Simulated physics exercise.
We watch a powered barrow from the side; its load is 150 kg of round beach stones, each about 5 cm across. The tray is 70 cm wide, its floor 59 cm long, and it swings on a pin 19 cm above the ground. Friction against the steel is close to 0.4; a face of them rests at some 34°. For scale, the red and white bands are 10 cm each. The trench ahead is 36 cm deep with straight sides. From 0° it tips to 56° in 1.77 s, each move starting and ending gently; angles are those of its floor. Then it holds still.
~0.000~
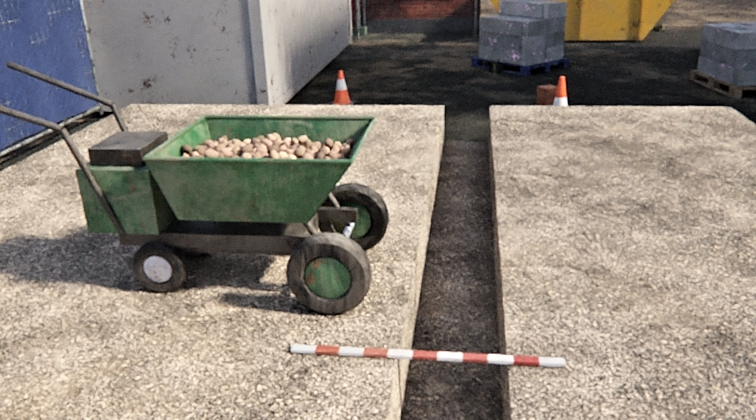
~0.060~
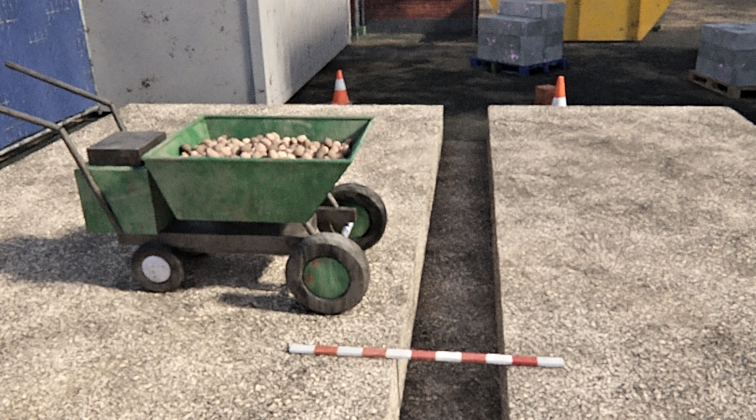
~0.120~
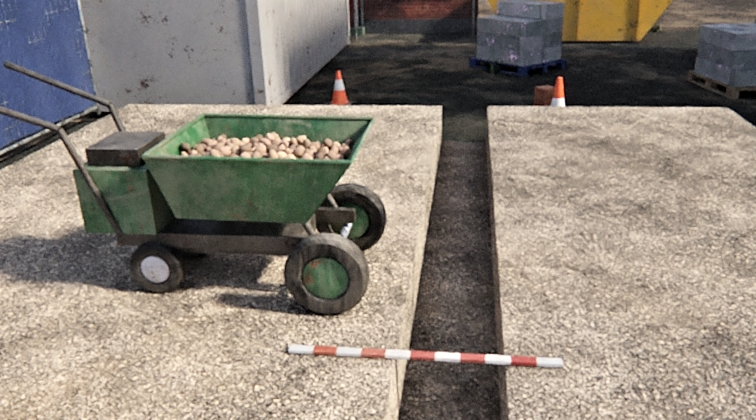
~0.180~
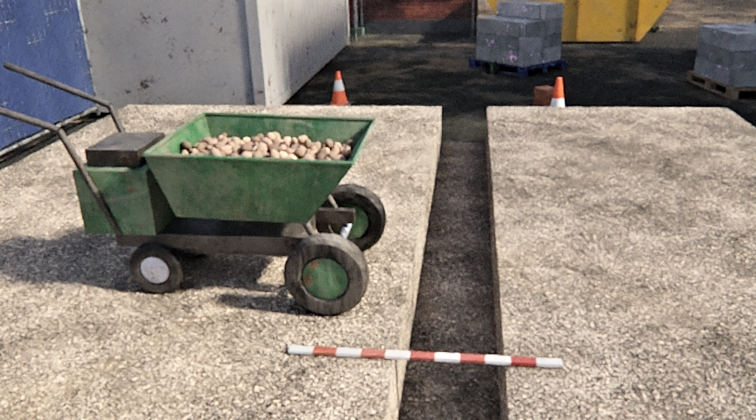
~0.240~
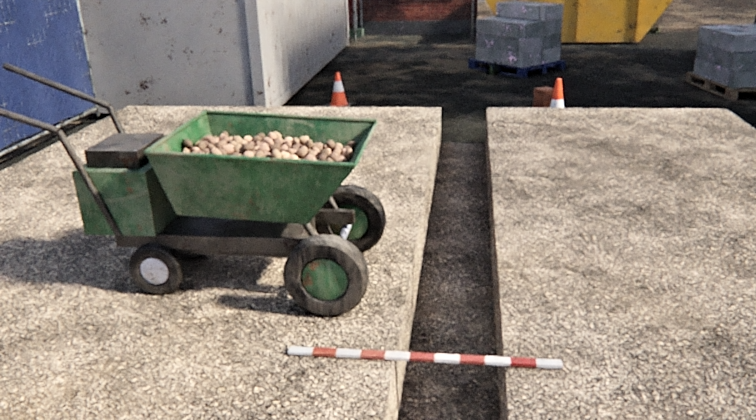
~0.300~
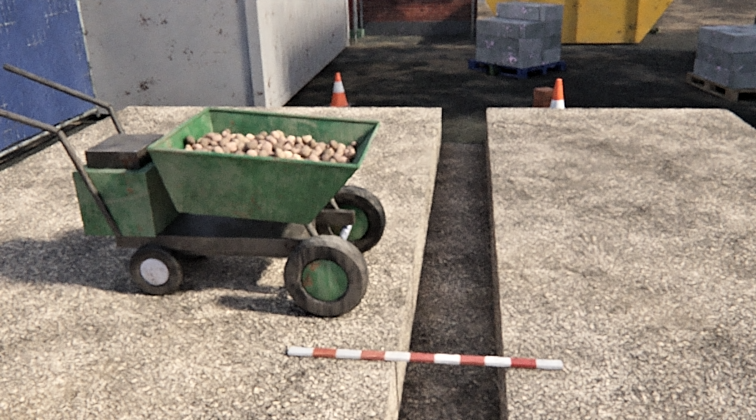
The green tray of a powered barrow, heaped with round pinkish-brown stones, tilts very slightly down toward the right, while its wheels, the stones' heap and the camera look almost still. The barrow stands on pale gravel at left, seen from the side and a little above, in a sunlit yard. A straight dark trench, a red-and-white pole across it, two orange cones, grey blocks and a yellow container stay in place.
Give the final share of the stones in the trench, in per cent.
Some 51 per cent of it.
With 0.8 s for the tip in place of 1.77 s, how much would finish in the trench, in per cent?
It would be near 40 per cent.
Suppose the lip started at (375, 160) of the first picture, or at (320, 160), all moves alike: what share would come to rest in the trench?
About 40 and 65 per cent.
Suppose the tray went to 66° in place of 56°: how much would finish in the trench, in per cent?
It would be near 65 per cent.
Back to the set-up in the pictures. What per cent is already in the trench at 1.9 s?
About 20 per cent by then.
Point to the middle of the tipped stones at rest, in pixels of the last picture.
Near (474, 342).
After 1.3 s the floor is at 47°; 100 % in the tray; the foremost stones are at (426, 195).
After 1.9 s the floor is at 56°; 77 % in the tray, 18 % in the trench, 6 % past the trench; the foremost stones are at (544, 286).
After 2.2 s the floor is at 56°; 57 % in the tray, 29 % in the trench, 14 % past the trench; the foremost stones are at (607, 290).
After 4.2 s the floor is at 56°; 33 % in the tray, 51 % in the trench, 15 % past the trench; the foremost stones are at (655, 297).
